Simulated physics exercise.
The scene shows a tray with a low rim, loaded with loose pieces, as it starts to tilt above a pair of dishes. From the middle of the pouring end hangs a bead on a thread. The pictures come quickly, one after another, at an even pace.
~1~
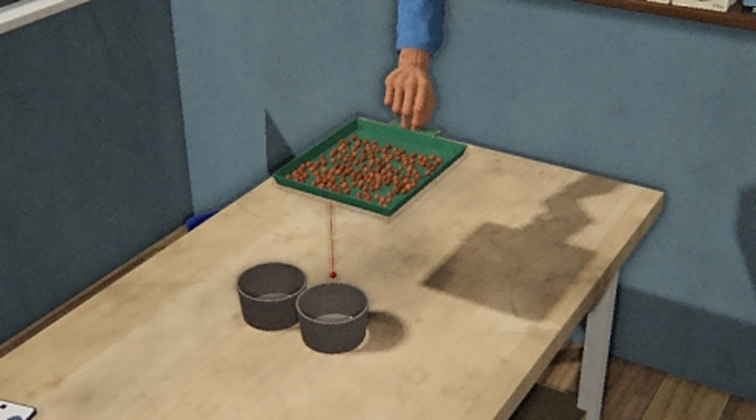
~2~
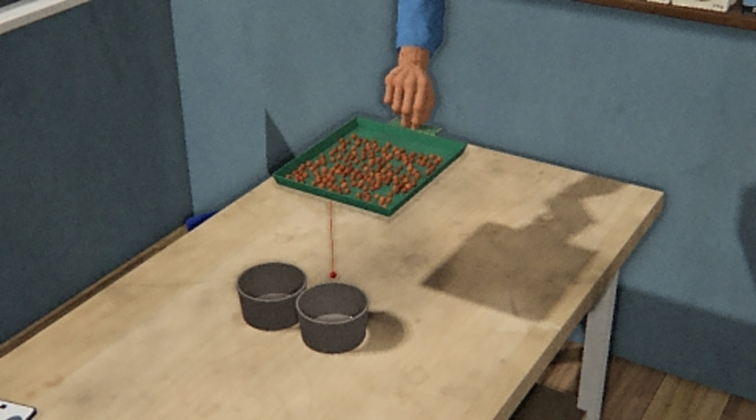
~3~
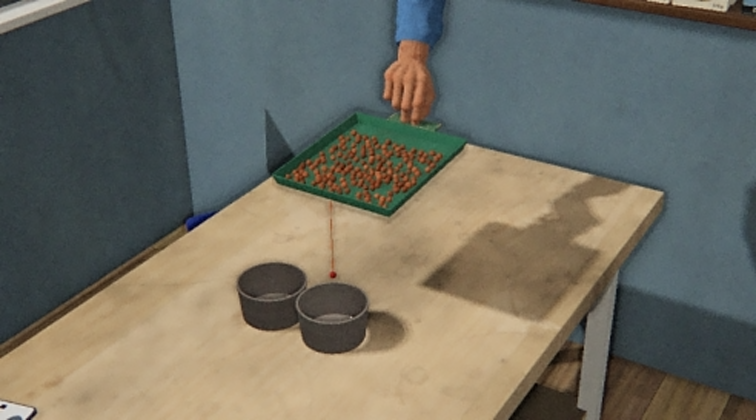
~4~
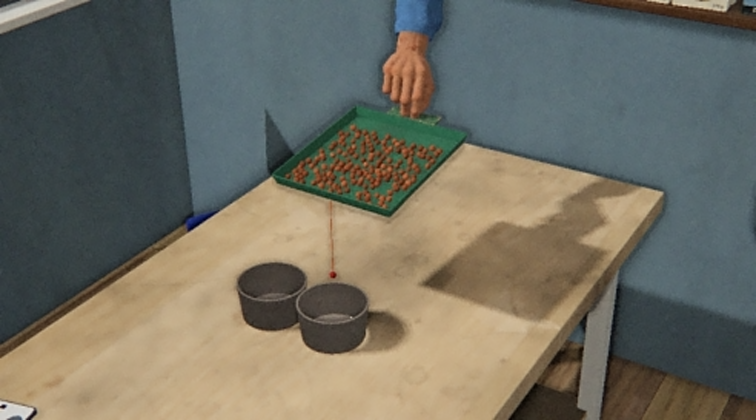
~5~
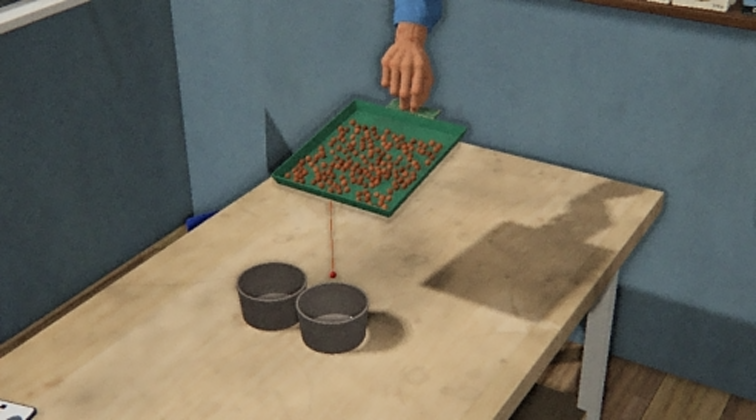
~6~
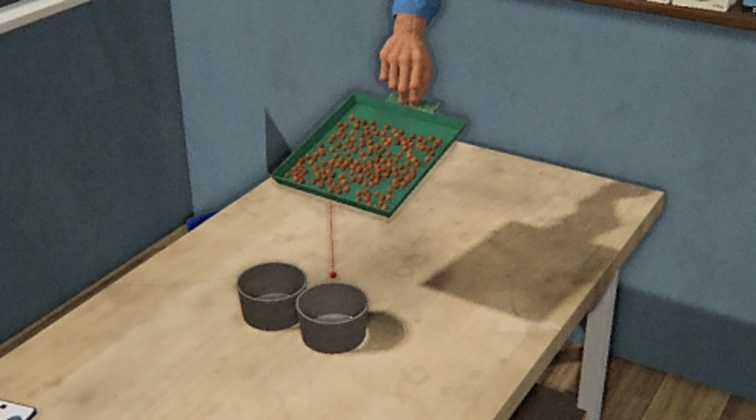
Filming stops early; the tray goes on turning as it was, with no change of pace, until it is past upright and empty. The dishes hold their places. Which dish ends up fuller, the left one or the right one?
Looks to me like the dish on the right ends up with more.
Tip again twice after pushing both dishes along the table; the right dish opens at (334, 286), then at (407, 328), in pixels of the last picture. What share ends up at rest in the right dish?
Trial 1 around 10 percent, trial 2 around 10 percent.
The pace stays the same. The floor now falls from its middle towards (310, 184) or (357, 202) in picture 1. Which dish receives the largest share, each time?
The leftmost dish; the rightmost dish.
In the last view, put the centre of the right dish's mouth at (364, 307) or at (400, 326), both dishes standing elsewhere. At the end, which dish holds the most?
Try 1: The right-side dish; try 2: The left-side dish.
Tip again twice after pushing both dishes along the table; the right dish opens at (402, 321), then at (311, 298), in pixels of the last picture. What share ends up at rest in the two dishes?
Result, in turn: 60 %, 50 %.
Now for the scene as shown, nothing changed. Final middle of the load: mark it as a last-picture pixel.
(331, 339).
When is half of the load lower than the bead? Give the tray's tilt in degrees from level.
Close to 100 degrees, I reckon.
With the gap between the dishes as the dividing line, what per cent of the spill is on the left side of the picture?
Share on the left: Near 20 %.
Soon, tray tipped steeply; nearly all on the tray; a stray few in the air.
A while on, tray tipped right over; most on the tray; a stray few outside both; about a quarter in the air.
Towards the end, tray tipped past a quarter turn; about half in the right dish; about a quarter in the left dish; about a third outside both.
Finally, tray tipped past a quarter turn; about half in the right dish; about a quarter in the left dish; about a third outside both.
